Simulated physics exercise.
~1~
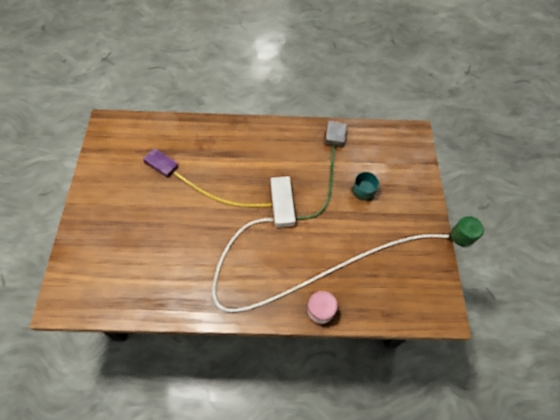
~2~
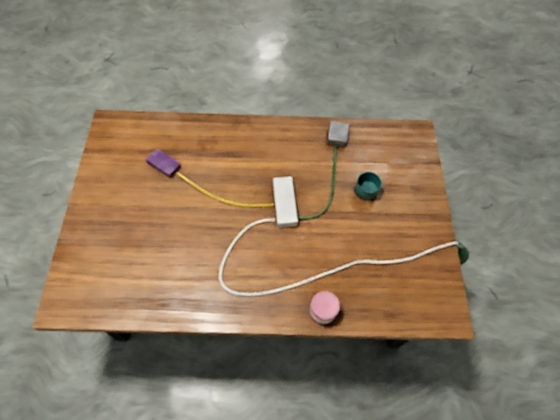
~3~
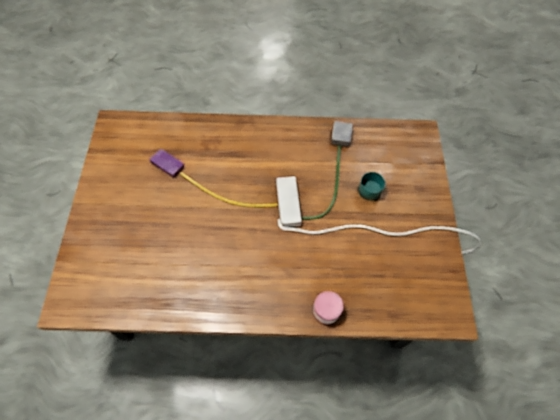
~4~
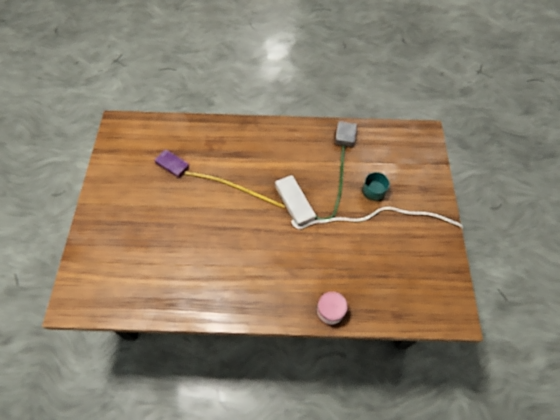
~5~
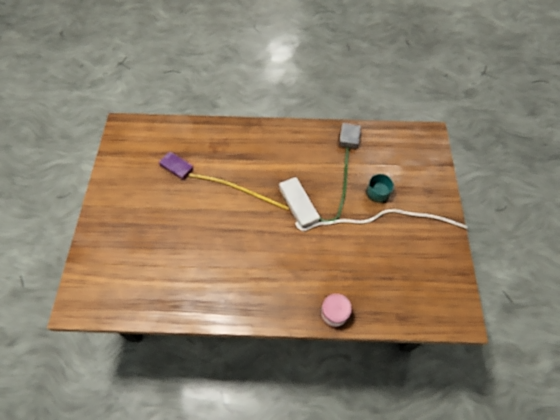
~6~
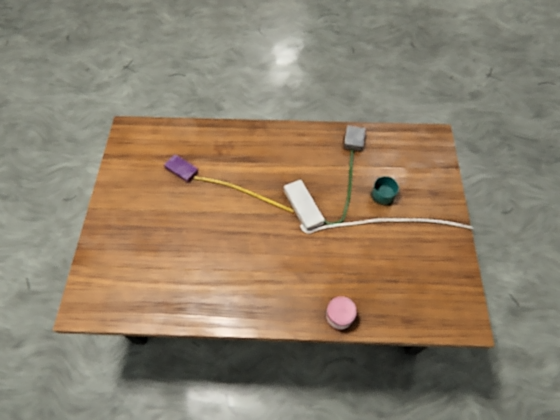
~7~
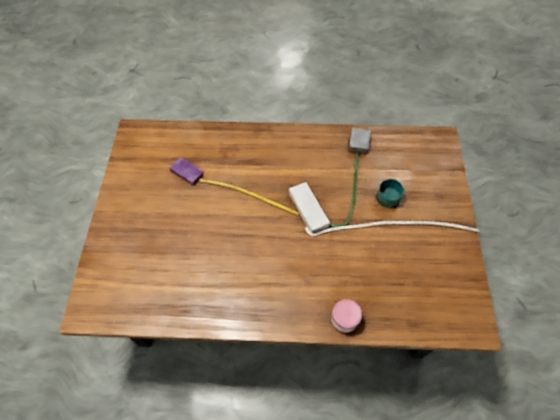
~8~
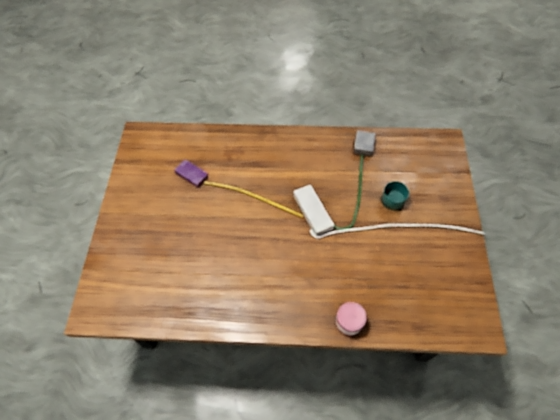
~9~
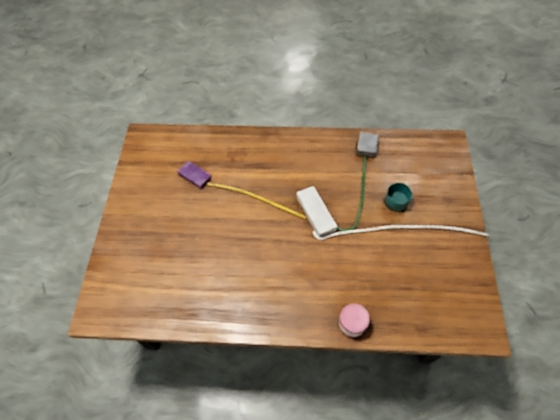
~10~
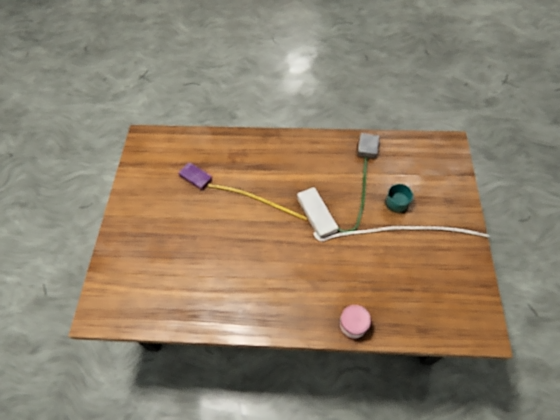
At first, a white power strip sits near the middle of a wooden table, with yellow, green and white cables running to a purple charger, a grey device and a green speaker just past the right edge. The speaker drops beside the table, and the looping white cable slides after it. The loop shrinks until the cable pulls nearly straight, and the speaker passes out of sight. The strip then tilts a little, and the yellow cable straightens somewhat. Finally the white cable stretches over the right edge, while the charger, teal cup and pink canister remain in place.
